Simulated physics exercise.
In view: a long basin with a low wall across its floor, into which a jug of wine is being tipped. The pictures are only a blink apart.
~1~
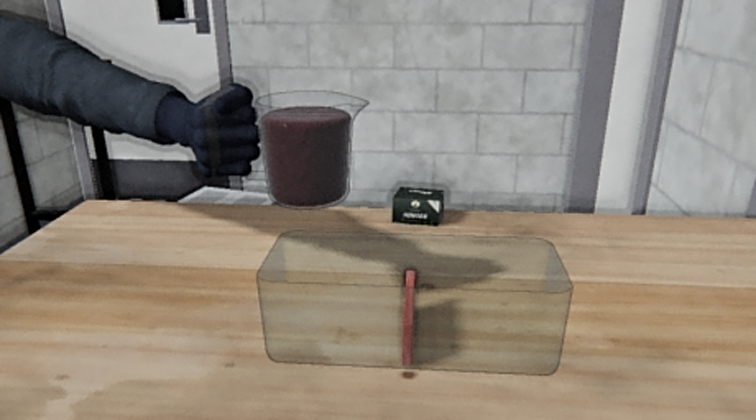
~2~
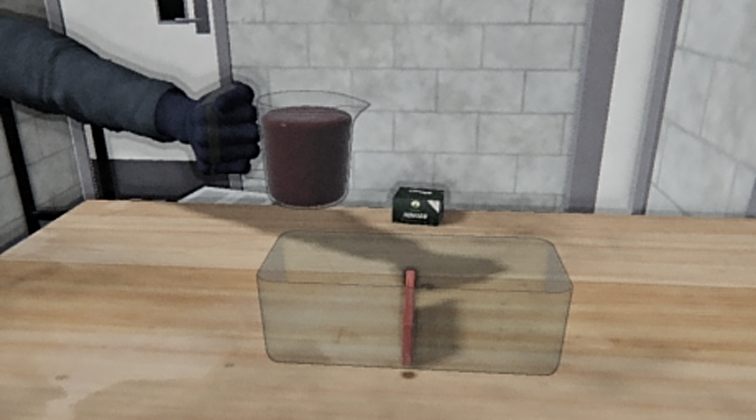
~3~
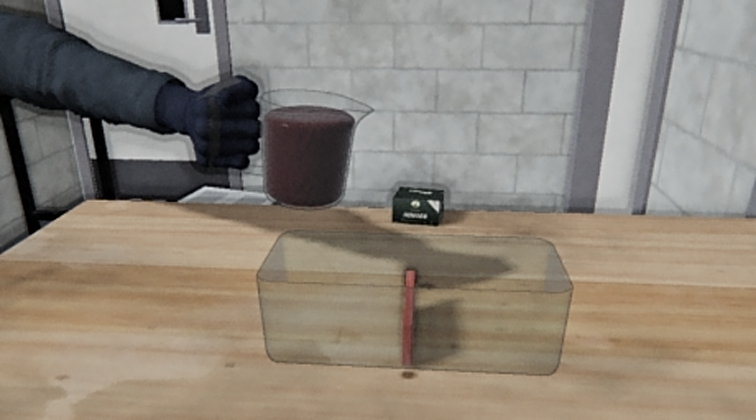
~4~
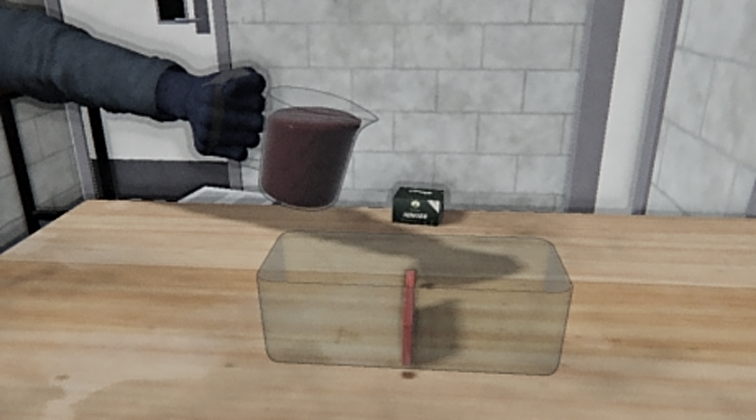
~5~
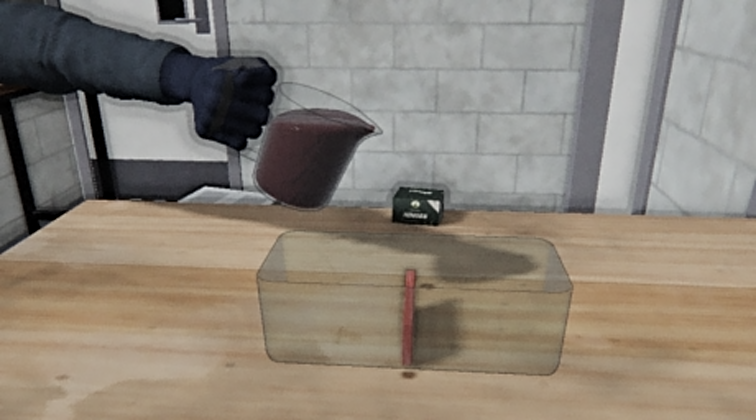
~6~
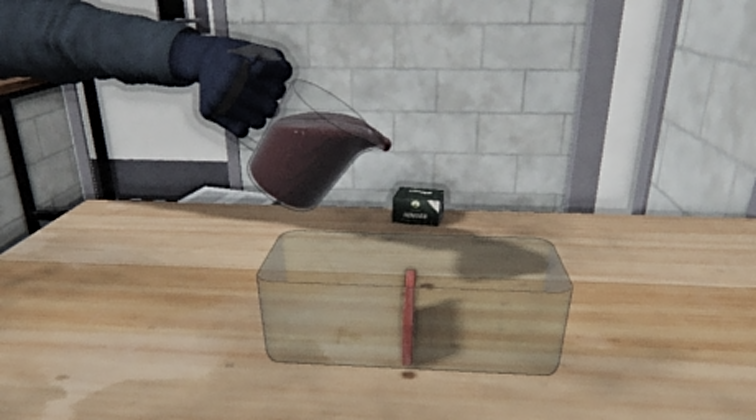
A gloved hand tilts a clear jug of dark red wine rightward above a long basin.
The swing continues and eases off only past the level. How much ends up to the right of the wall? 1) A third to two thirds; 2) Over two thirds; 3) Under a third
(1) A third to two thirds.
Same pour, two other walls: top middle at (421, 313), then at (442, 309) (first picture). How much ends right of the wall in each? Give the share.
35 per cent first, then 10 per cent.
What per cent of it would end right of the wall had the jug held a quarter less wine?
25 in a hundred.
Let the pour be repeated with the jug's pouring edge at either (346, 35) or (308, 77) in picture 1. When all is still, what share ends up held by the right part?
It works out to around 35 % and then around 5 %.
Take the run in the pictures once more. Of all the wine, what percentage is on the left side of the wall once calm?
Estimate: Some 55 per cent.
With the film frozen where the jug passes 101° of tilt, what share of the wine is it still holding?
45 per cent, approximately.
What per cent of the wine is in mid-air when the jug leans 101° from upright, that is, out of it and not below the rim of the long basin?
Somewhere around 25 per cent of it.
A moment on, the jug is tipped right over and 45 per cent is still to pour, 3 is left of the wall and 28 right of it.
Next, the jug is tipped right over and 3 per cent is still to pour, 48 is left of the wall and 42 right of it.
Then the jug is tipped right over and 0 per cent is still to pour, 53 is left of the wall and 43 right of it.
Later the jug is tipped right over and 0 per cent is still to pour, 54 is left of the wall and 43 right of it.
In the end 54 per cent lies left of the wall, 43 right of it and 3 outside.
